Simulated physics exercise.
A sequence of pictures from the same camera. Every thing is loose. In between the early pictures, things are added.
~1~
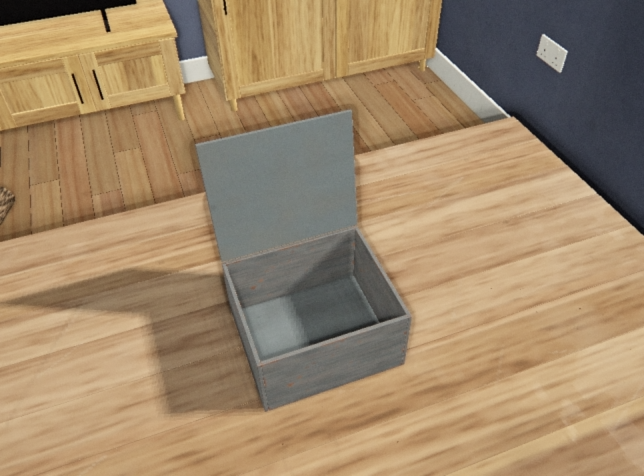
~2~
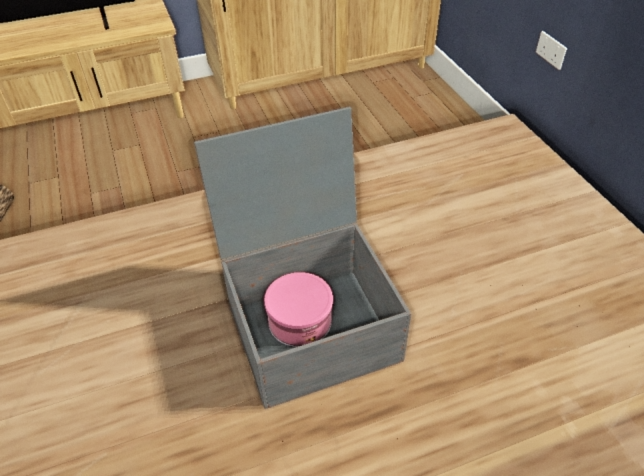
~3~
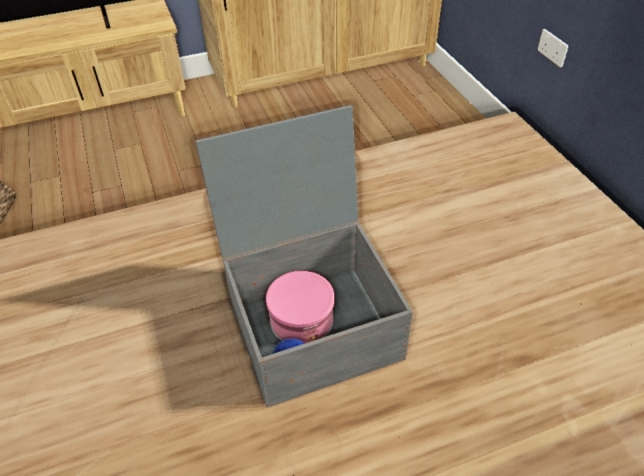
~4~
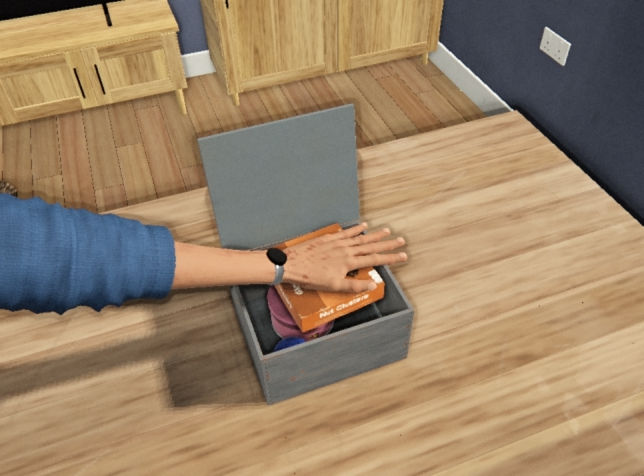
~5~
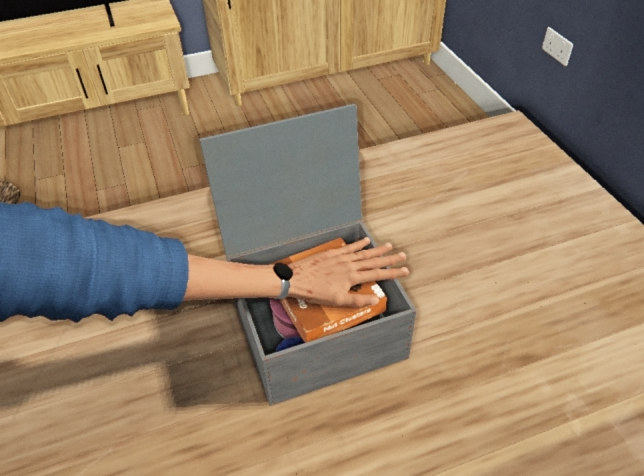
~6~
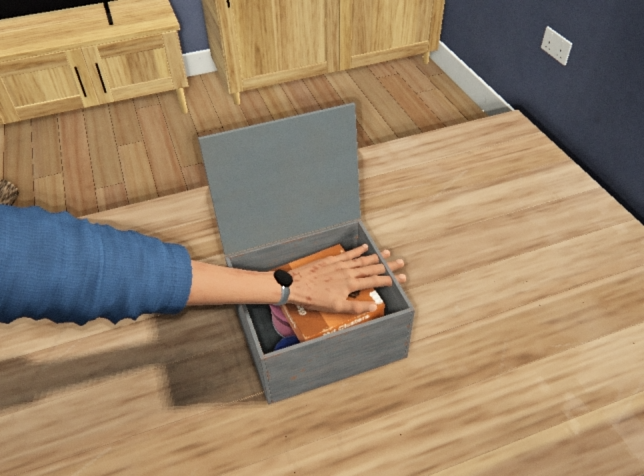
A pink tub appears inside an open grey box on a wooden table, followed by a small blue item beside it. A blue-sleeved arm then reaches in from the left, its hand flat on an orange box above them, and pushes it slightly down into the grey box, staying on top.
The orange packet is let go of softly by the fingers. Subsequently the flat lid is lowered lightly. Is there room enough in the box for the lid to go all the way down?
Yes, the lid drops into place.
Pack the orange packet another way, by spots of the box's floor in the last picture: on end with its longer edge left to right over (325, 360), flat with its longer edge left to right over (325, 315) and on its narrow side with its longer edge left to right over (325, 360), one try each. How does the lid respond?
On the first attempt the lid remains open a bit, on the second it settles shut, and on the third it remains open a bit.
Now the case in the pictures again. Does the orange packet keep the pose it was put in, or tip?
Result: It remains as it was set.
Then, 1.40 s later than the last frame, lid 72° above the rim.
Then, 1.90 s later than the last frame, lid 29° above the rim.
When it is over, lid shut; all 3 as before. End places, in pixels of the last picture, orange packet near (324, 295).
